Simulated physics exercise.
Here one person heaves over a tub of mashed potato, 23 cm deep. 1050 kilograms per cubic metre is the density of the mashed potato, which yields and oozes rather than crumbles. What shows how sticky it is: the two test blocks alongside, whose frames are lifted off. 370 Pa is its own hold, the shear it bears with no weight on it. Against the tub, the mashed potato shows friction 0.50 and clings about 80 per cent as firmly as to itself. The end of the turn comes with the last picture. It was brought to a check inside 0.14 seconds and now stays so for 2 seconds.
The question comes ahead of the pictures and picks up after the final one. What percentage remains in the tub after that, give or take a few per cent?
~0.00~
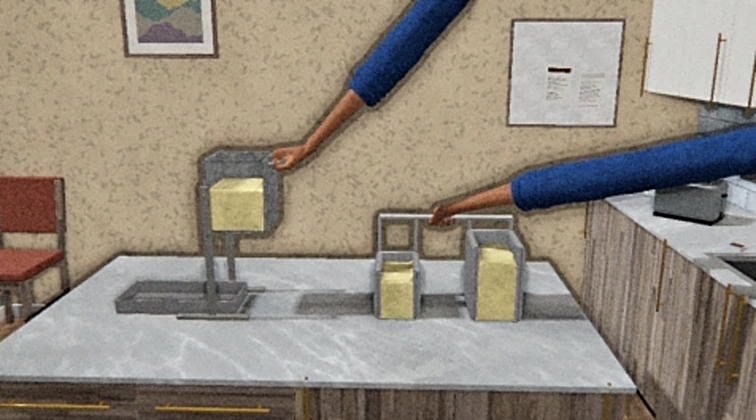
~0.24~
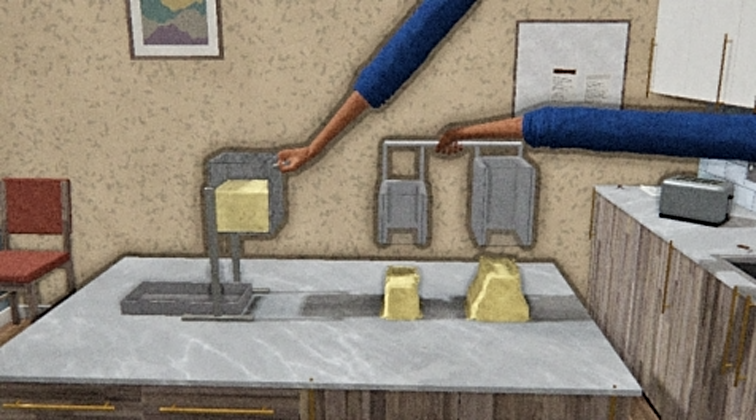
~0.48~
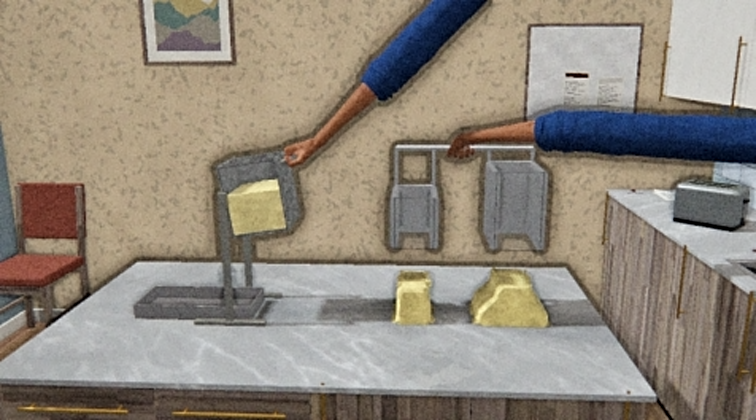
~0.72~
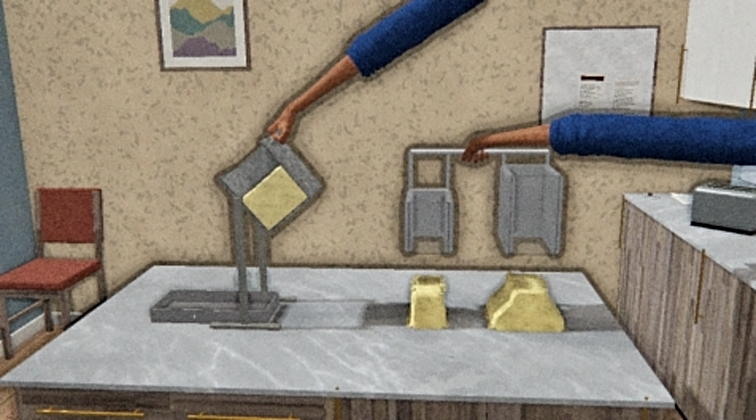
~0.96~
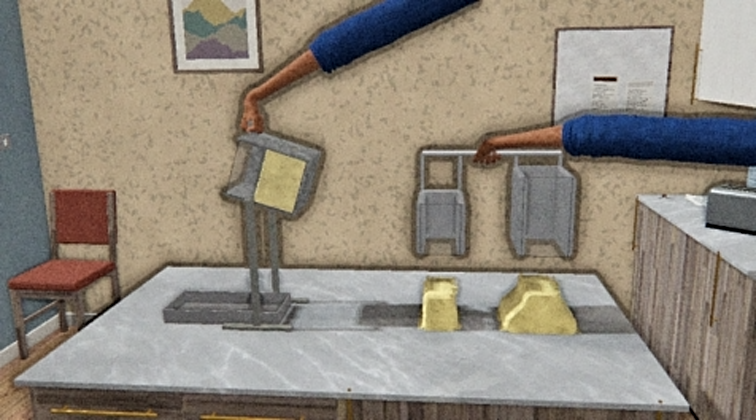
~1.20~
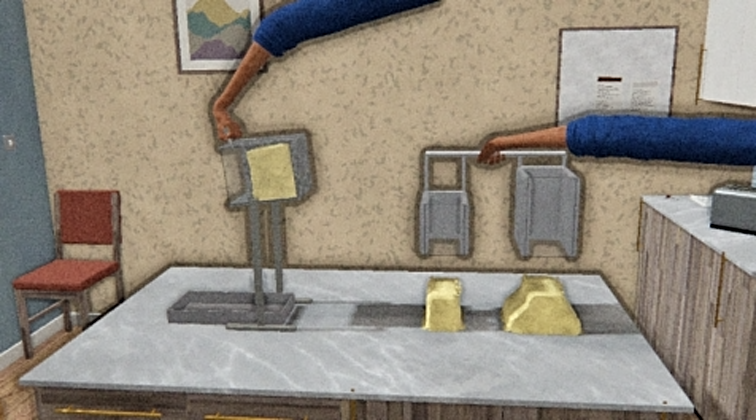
100 %.
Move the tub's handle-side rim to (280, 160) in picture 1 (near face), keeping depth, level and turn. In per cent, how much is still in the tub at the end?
Near 55 per cent.
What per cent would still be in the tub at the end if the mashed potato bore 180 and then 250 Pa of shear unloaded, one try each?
Result: 55 % for the first case, 65 % for the second.
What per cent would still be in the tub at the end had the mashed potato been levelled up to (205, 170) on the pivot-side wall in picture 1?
It would come to roughly 60 percent.
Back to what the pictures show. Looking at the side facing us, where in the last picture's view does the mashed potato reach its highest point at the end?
Peak location: Approx. (262, 162).
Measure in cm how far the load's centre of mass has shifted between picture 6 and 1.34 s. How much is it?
I'd estimate roughly 3 centimetres.
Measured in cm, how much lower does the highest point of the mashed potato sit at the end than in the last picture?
The top ends up some 5 cm below its level in the last picture.
After 1.34 s, the tub is at 96 degrees and holds 100 %.
After 1.51 s, the tub is at 96 degrees and holds 100 %.
After 1.68 s, the tub is at 96 degrees and holds 100 %.
After 1.85 s, the tub is at 96 degrees and holds 100 %.
After 3.20 s, at the end, the tub is at 96 degrees and holds 100 %.
